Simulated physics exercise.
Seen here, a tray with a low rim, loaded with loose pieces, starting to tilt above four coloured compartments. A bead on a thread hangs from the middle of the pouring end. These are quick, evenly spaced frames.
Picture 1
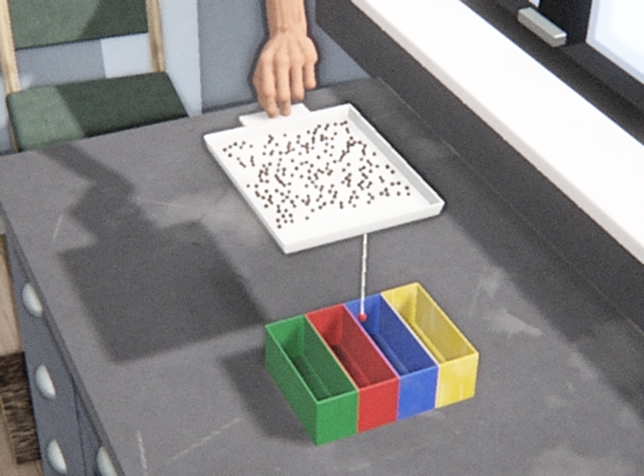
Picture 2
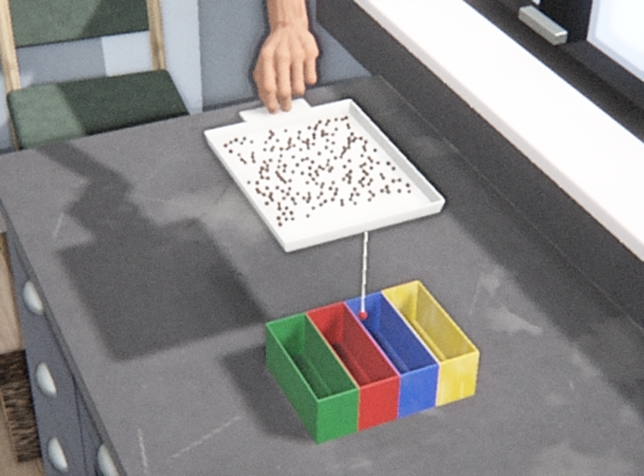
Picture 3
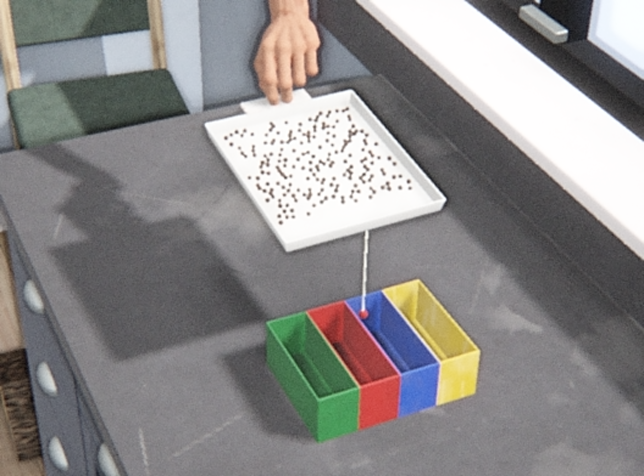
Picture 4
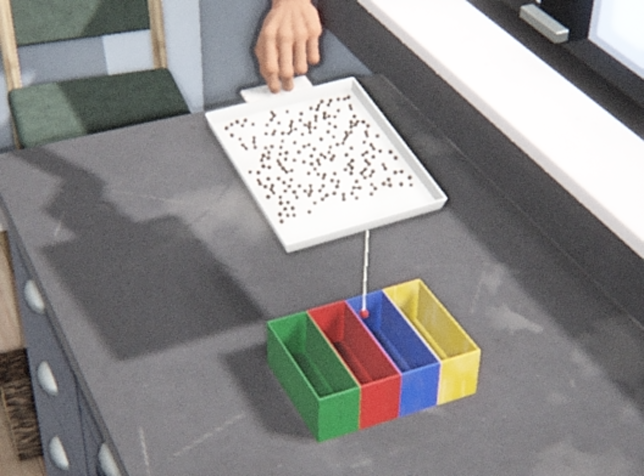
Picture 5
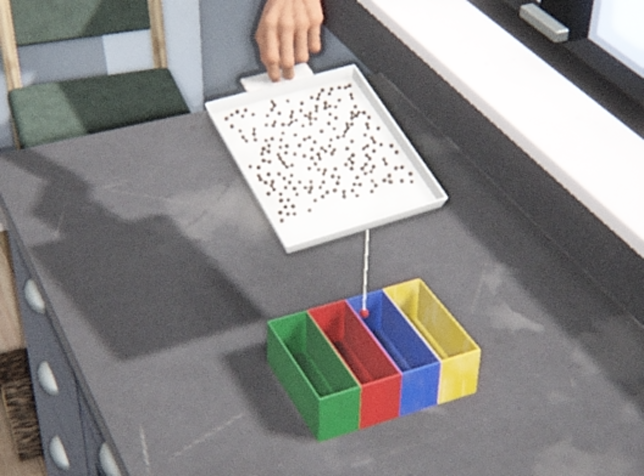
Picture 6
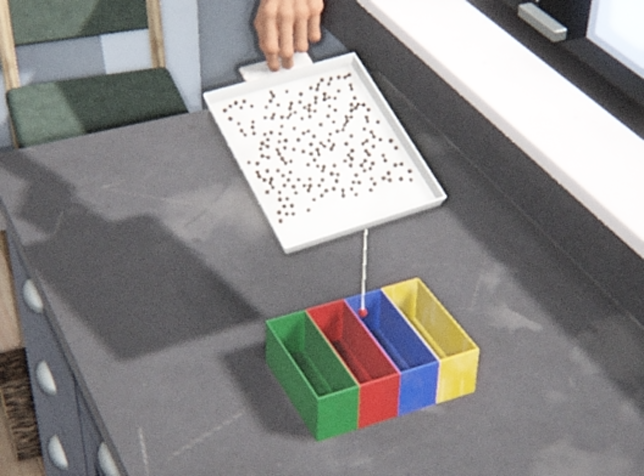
Hand lifting the back of a white tray of small brown berries, gradually tilting it above green, red, blue and yellow compartments.
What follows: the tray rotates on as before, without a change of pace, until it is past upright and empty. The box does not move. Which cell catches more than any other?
It favours the green compartment.
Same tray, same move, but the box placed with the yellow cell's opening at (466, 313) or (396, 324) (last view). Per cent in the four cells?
Near 40 % and 100 %.
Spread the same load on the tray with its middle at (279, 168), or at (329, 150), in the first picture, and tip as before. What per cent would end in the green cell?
In turn 60 and 40 in a hundred.
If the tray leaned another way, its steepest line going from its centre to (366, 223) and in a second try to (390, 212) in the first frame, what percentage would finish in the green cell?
In turn 10 and 0 in a hundred.
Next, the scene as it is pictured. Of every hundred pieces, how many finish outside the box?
Roughly 10 in a hundred.
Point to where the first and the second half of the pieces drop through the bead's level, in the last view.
The first part at (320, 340); the rest at (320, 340).
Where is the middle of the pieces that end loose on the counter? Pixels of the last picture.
Near (287, 439).
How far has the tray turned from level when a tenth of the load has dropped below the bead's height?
Around 65° of tilt.
Soon, tray tipped steeply; most on the tray; a small part falling or outside the box.
A while on, tray tipped right over; most on the tray; a small part in the green cell; a small part in the red cell; a stray few in the blue cell; a small part falling or outside the box.
Towards the end, tray tipped past a quarter turn; about half in the green cell; about a third in the red cell; a small part in the blue cell; a small part falling or outside the box.
Finally, tray tipped past a quarter turn; about half in the green cell; about a third in the red cell; a small part in the blue cell; none in the yellow cell; a small part outside the box.
